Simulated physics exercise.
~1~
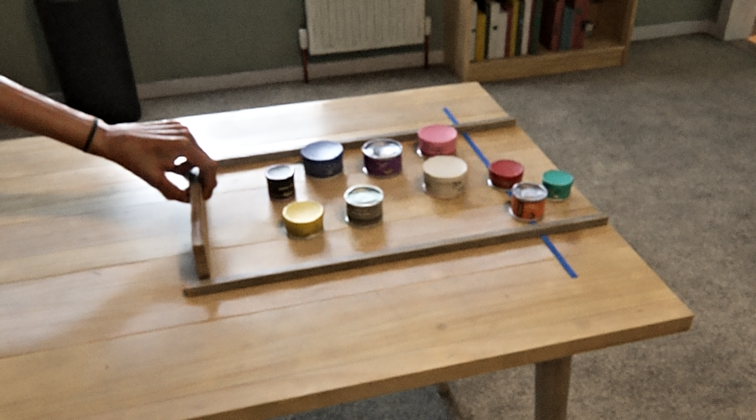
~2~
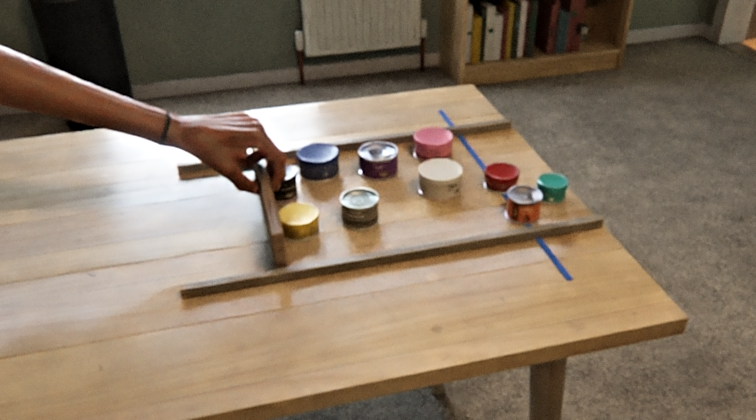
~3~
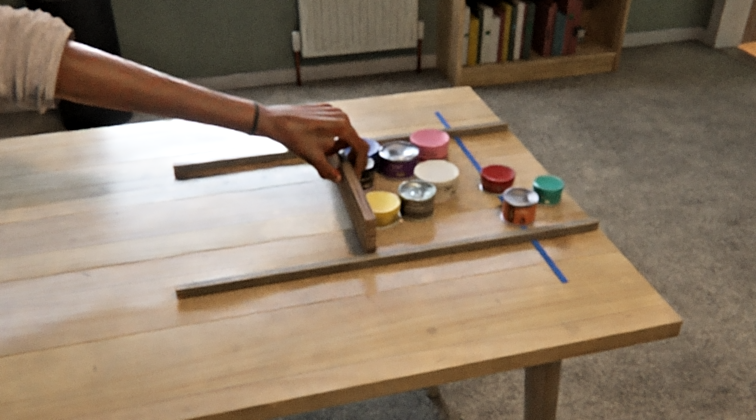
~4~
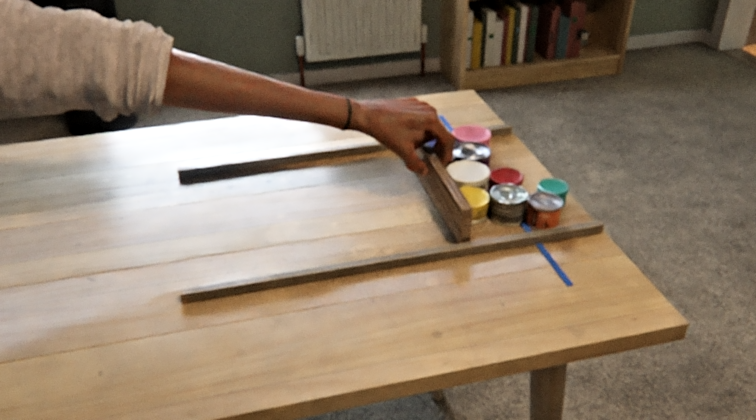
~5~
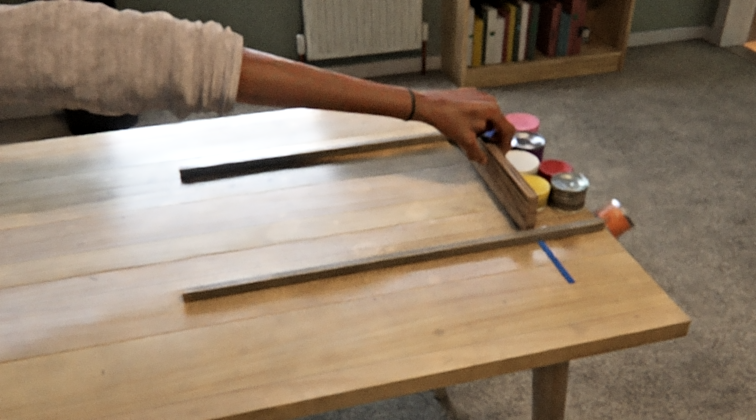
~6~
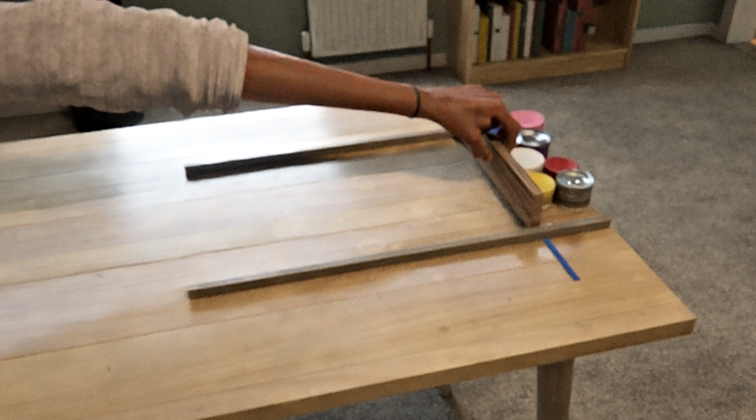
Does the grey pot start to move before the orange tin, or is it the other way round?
The grey pot starts to move first, as the board pushes the nearer tins along. The orange tin only starts to move after that.
